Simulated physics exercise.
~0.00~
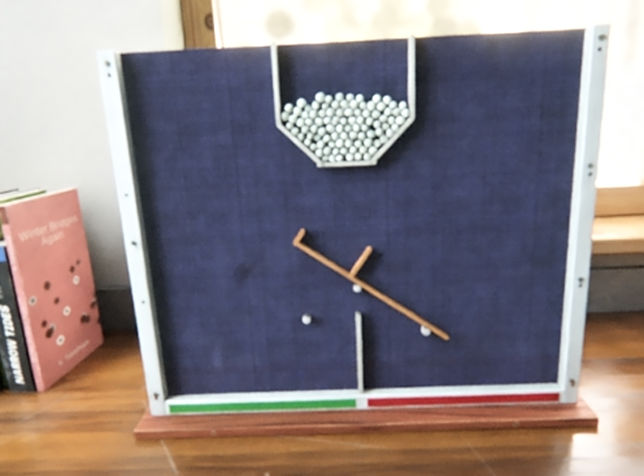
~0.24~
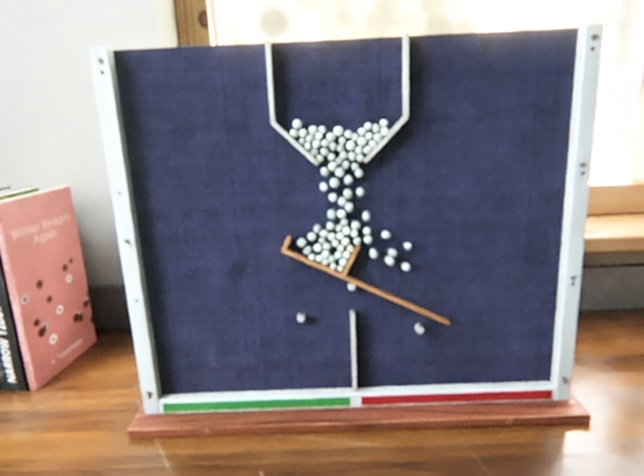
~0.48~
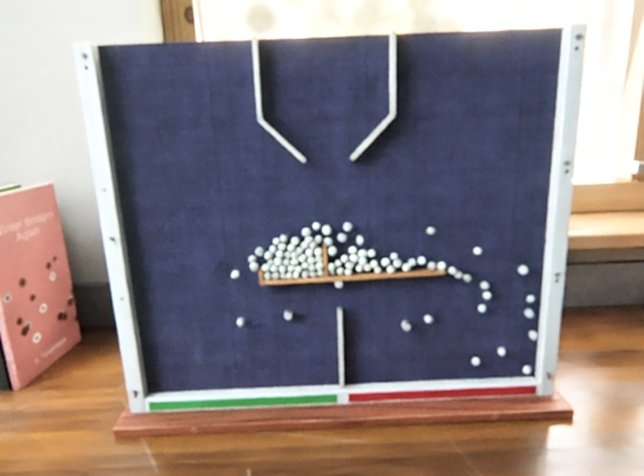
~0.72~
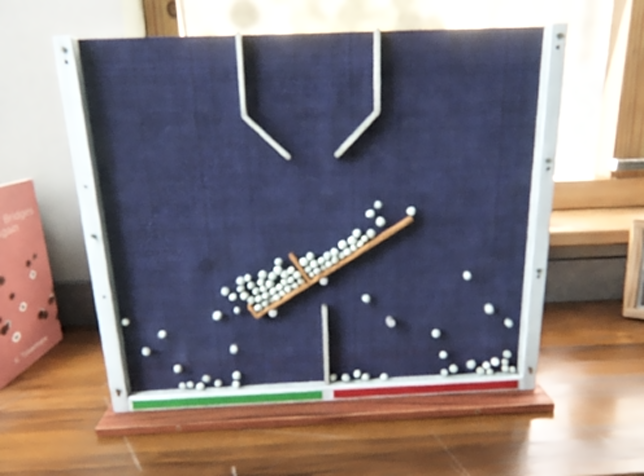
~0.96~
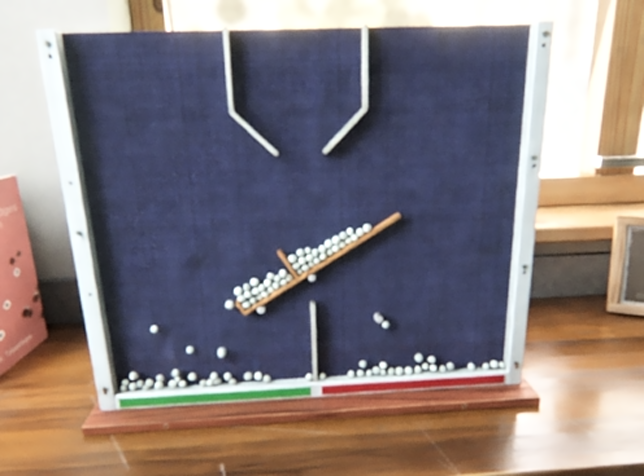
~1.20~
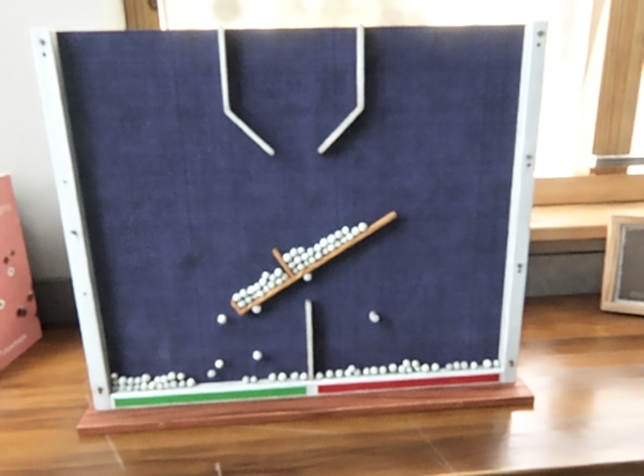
On a table, white beads pour onto an orange tray that tips left, filling both bins partly.
